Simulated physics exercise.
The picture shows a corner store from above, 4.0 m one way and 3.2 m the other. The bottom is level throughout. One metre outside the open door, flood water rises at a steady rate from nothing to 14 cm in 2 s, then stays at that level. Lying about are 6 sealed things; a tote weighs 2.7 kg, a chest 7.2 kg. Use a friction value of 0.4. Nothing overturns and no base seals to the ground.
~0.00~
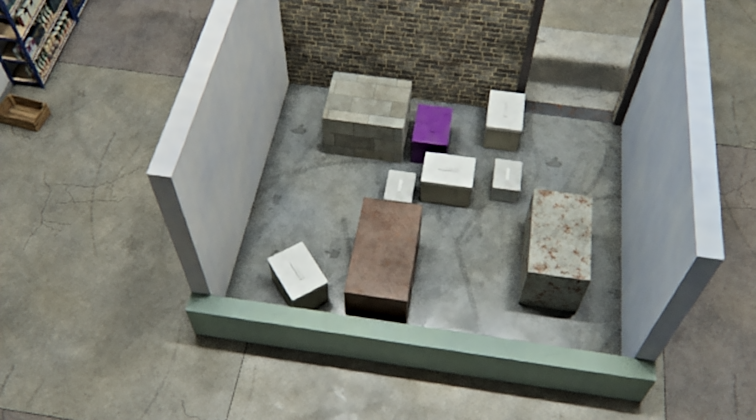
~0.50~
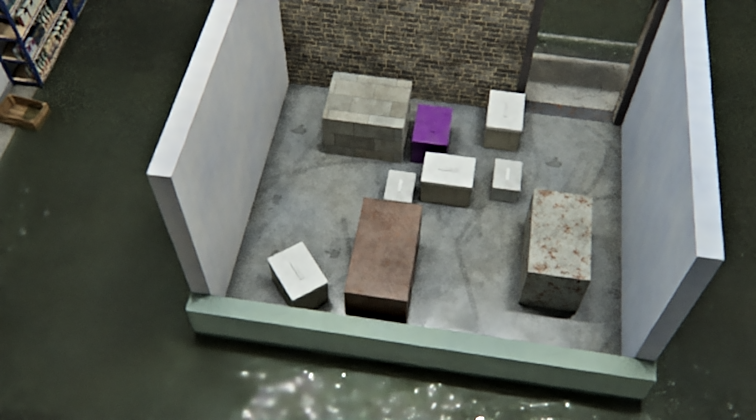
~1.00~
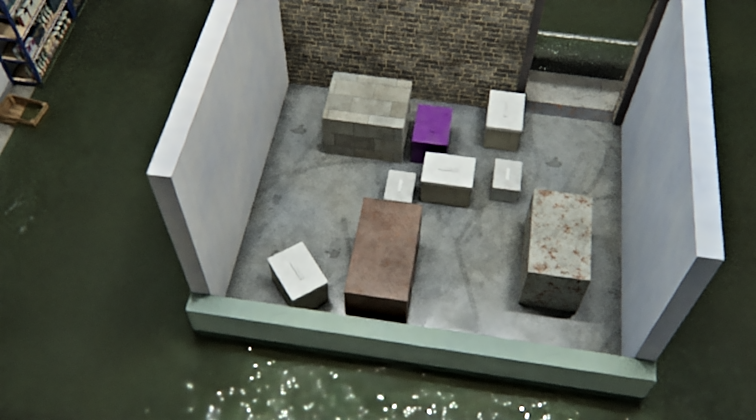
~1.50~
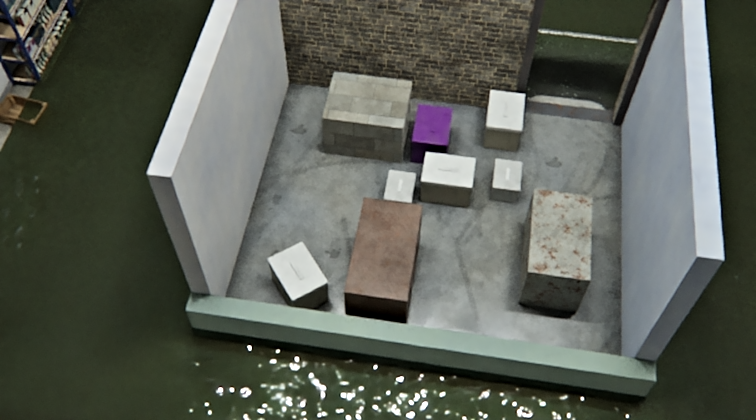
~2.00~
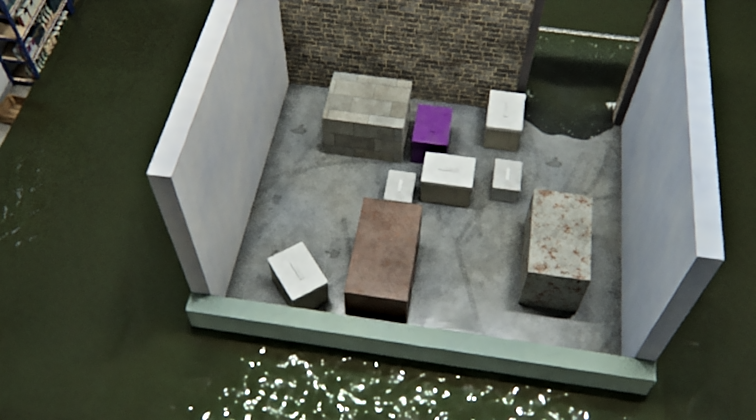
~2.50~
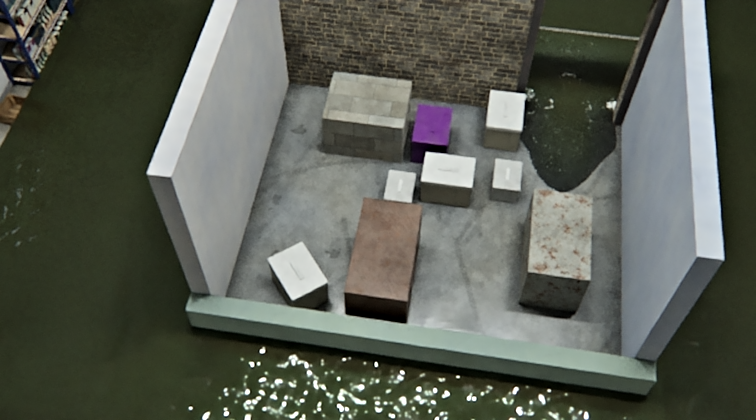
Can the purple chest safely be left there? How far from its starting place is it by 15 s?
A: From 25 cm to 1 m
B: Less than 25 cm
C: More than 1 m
A, from 25 cm to 1 m.
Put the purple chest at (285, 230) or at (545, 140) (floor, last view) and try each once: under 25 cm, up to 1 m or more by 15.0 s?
Try one: Moderate displacement; try two: Large displacement.
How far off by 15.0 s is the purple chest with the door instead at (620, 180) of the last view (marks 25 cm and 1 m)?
Well, the purple chest ends up distant in that setup.
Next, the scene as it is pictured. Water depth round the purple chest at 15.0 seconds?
Roughly 6 cm at that moment.
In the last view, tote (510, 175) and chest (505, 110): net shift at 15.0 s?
Respectively 250 and 120 cm.
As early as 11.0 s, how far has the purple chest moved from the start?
Shift by then: About 40 cm.
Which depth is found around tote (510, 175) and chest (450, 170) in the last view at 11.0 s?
Roughly 7 and 7 cm.
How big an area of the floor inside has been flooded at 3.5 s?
At that time the wet patch spans about 3.0 m2.
After 3.5 s the purple chest is near (433, 124), 0.0 m from its start, aground; 0 afloat.
After 6.8 s the purple chest is near (433, 124), 0.0 m from its start, aground; 1 afloat.
After 11.0 s the purple chest is near (438, 98), 0.4 m from its start, afloat; 6 afloat.
After 15.0 s the purple chest is near (479, 146), 0.6 m from its start, afloat; 6 afloat.
